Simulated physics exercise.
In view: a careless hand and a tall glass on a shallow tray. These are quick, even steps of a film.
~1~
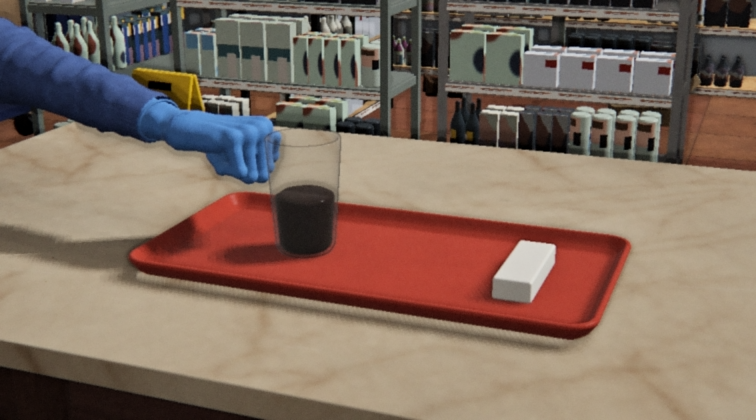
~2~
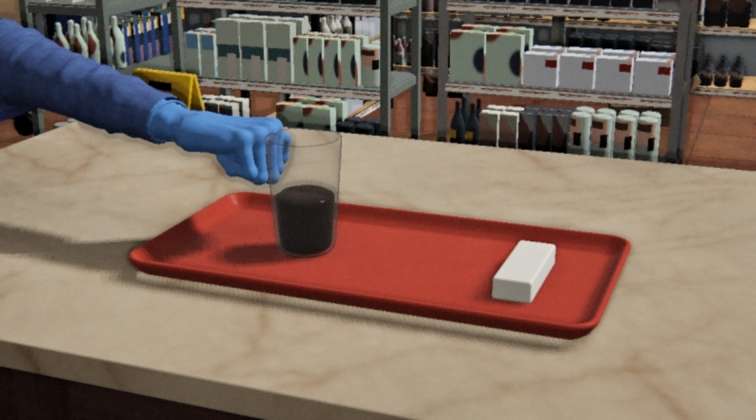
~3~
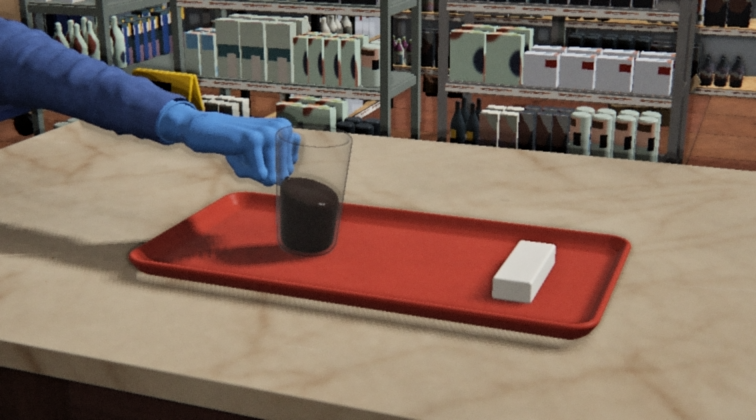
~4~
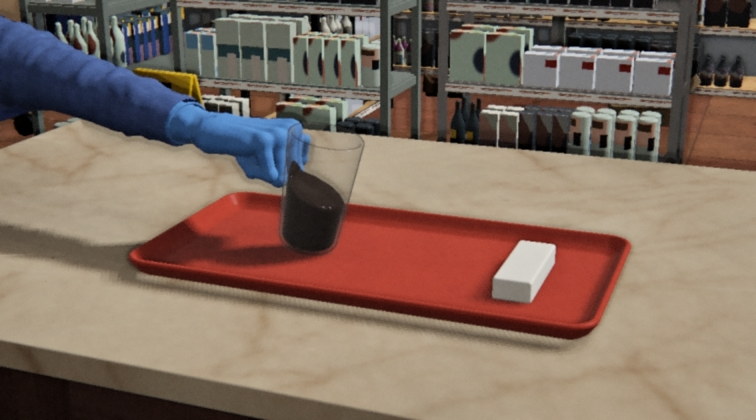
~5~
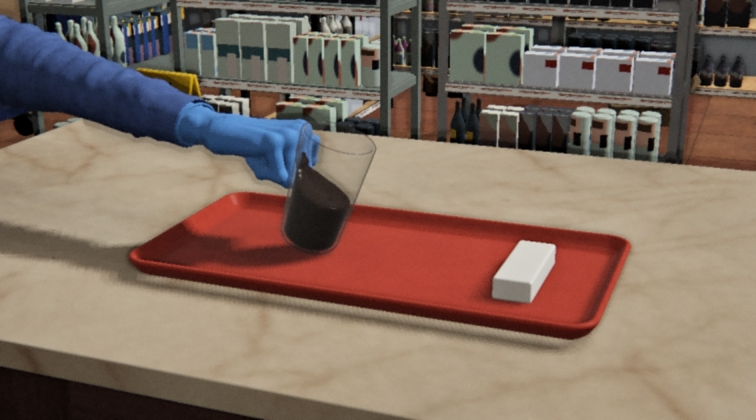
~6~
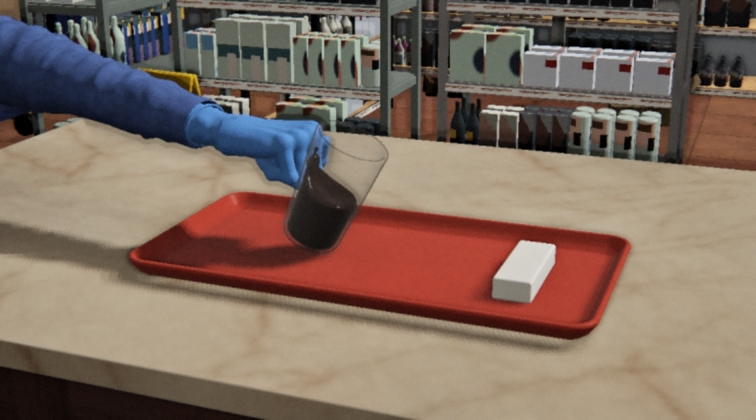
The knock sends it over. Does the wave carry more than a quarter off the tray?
As it turns out, three quarters and more stay on the tray.
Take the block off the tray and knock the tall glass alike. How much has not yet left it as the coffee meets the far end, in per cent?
Close to 60 per cent.
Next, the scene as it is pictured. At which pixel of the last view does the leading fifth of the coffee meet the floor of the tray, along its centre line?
Close to (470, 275).
A moment on, the tall glass is falling and 100 per cent is in the glass, 0 on the tray and 0 above or beyond its rim.
Next, the tall glass lies on its side and 73 per cent is in the glass, 22 on the tray and 5 above or beyond its rim.
Then the tall glass lies on its side and 33 per cent is in the glass, 43 on the tray and 25 above or beyond its rim.
Later the tall glass lies on its side and 18 per cent is in the glass, 73 on the tray and 9 above or beyond its rim.
At rest 91 per cent is held by tray and glass, 9 is off the tray.
